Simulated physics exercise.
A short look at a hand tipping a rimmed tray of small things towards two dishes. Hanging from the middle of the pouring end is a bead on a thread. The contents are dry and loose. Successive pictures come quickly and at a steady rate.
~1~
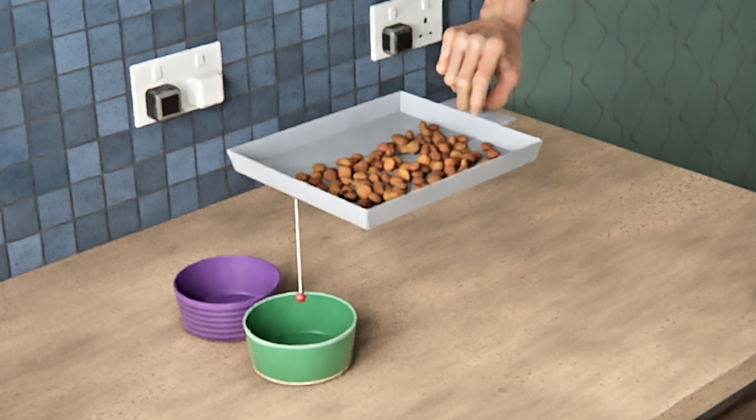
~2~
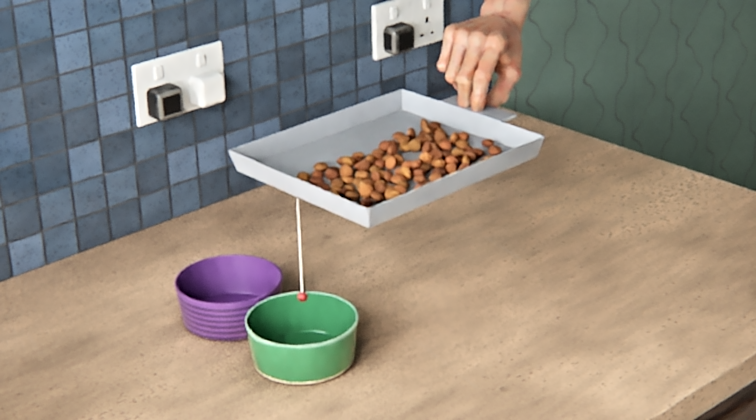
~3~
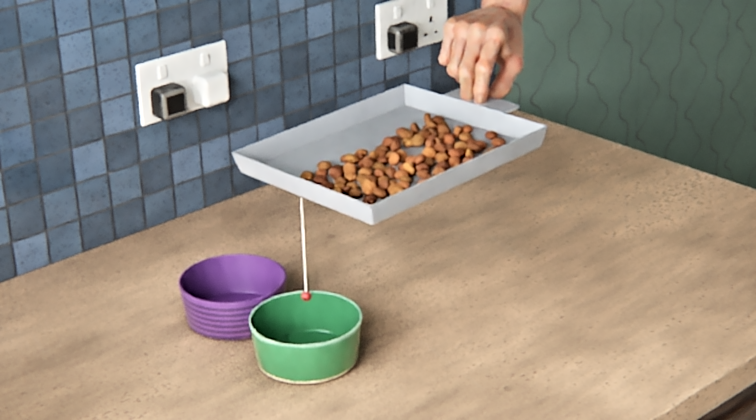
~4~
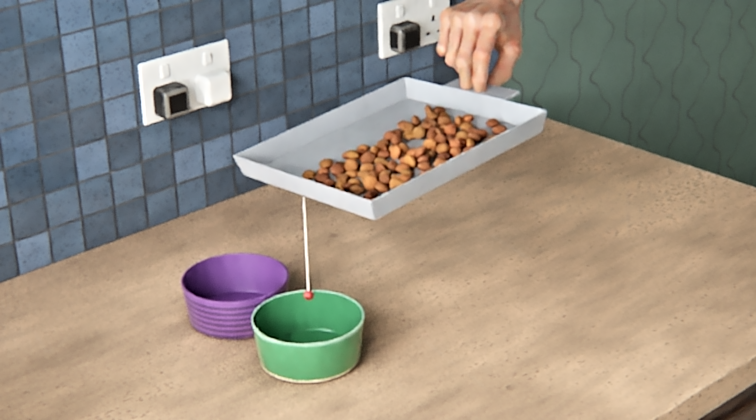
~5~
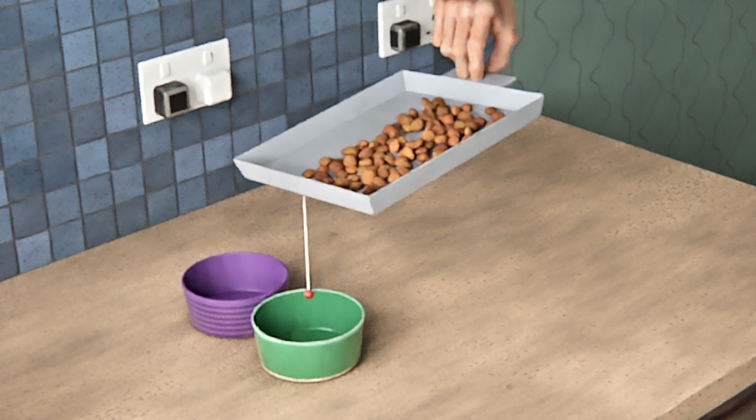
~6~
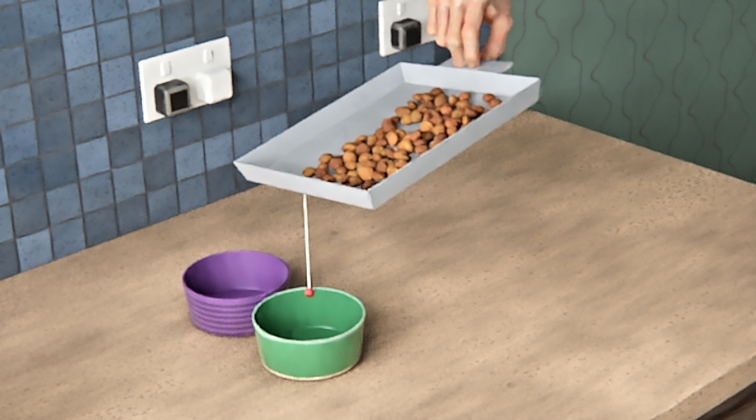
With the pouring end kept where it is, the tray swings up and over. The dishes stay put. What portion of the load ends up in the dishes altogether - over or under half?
Over.
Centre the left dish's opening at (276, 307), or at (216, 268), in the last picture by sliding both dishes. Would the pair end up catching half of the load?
Short of half and then the bulk of it.
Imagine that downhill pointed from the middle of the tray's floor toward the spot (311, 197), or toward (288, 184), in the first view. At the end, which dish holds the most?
Try 1: Right-side dish. Try 2: Left-side dish.
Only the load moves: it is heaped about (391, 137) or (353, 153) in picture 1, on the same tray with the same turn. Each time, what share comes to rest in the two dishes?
Try 1: 80 %; try 2: 90 %.
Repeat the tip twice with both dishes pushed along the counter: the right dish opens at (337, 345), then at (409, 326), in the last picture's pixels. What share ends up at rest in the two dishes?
Around 50 % followed by around 10 %.
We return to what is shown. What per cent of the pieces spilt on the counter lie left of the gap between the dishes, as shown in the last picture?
That comes to about 20 per cent of the pieces.
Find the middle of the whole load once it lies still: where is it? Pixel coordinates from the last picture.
Somewhere around (250, 306) in the last picture.
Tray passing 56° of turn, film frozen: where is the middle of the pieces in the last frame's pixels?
The centre of the load shows up near (286, 167) in the last view.
Soon, tray tipped steeply; all on the tray.
A while on, tray tipped right over; about half on the tray; a stray few in the right dish; about a third in the left dish; a stray few outside both; a small part in the air.
Towards the end, tray tipped past a quarter turn; a small part in the right dish; most in the left dish; a small part outside both.
Finally, tray tipped past a quarter turn; a small part in the right dish; most in the left dish; a small part outside both.
